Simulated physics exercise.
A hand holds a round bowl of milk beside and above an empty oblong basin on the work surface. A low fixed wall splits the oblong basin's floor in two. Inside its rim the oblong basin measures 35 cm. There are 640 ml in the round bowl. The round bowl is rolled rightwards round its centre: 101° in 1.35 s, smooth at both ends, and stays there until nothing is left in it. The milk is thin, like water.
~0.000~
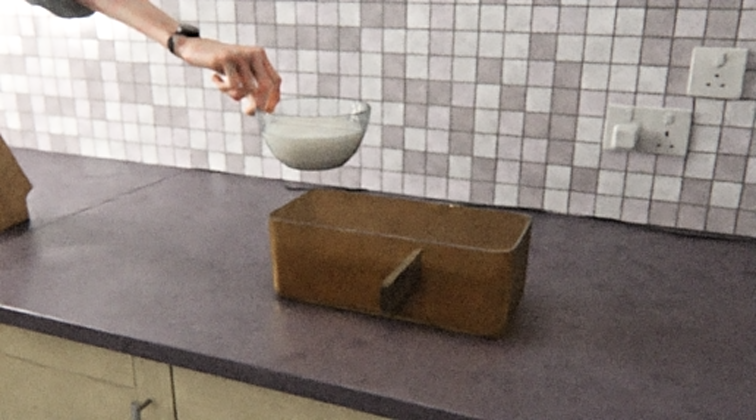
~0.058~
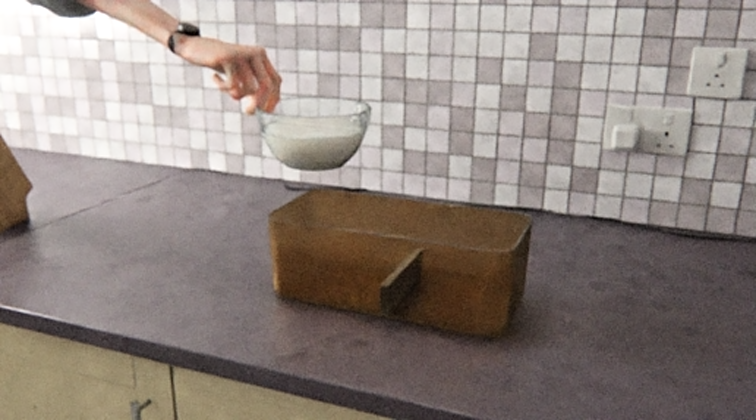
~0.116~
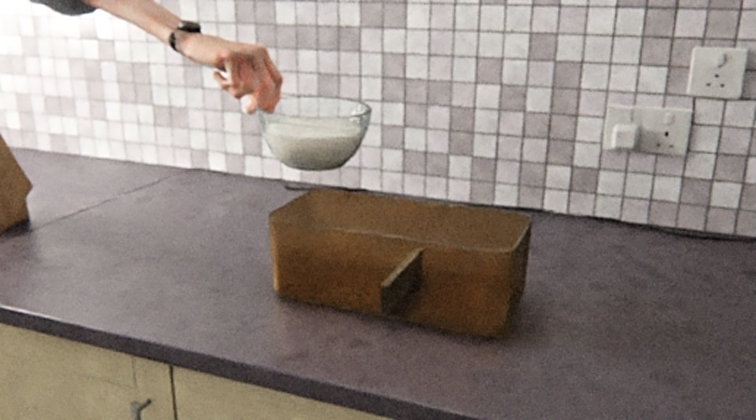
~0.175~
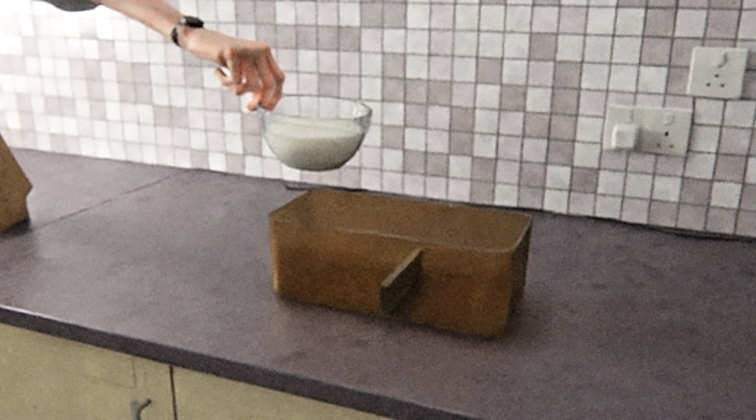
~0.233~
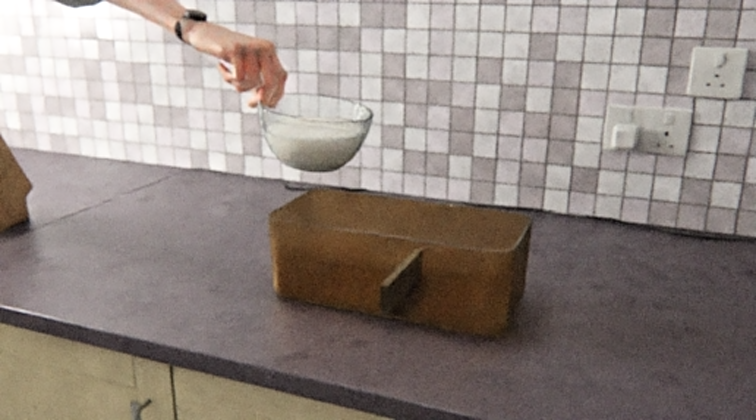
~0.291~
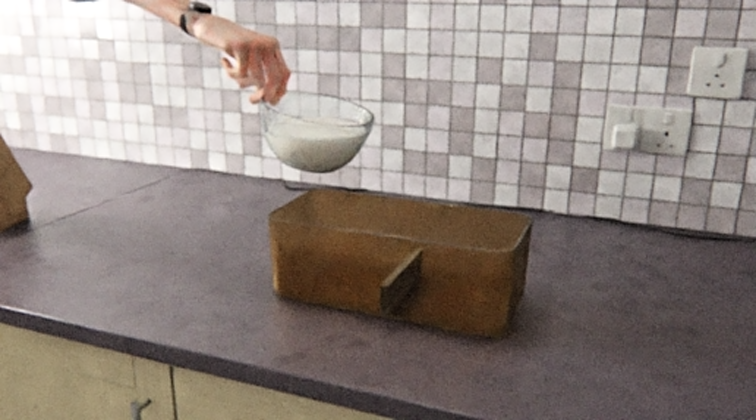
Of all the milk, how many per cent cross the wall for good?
Roughly 44 per cent is past the wall.
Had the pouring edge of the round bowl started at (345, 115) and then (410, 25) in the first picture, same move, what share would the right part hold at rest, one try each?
In turn about 0 and 95 per cent.
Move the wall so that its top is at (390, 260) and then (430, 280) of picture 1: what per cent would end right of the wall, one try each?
First 70, then 10 per cent.
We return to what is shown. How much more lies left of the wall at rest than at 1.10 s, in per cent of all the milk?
Some 12 per cent.
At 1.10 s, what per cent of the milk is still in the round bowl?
Near 7 in a hundred.
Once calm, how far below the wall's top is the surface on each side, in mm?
Some 30 mm on the left and 32 mm on the right.
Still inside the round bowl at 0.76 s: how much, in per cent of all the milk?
Some 64 per cent.
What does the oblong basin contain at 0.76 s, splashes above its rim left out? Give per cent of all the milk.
Near 12 in a hundred.
Then, 0.76 s in, the tilt is 60° and 64 per cent is still to pour, 7 is left of the wall and 5 right of it.
Then, 1.10 s in, the tilt is 93° and 7 per cent is still to pour, 44 is left of the wall and 43 right of it.
Then, 1.46 s in, the tilt is 101° and 0 per cent is still to pour, 55 is left of the wall and 44 right of it.
Then, 1.85 s in, the tilt is 101° and 0 per cent is still to pour, 55 is left of the wall and 44 right of it.
Finally, 55 per cent lies left of the wall, 44 right of it and 0 outside.
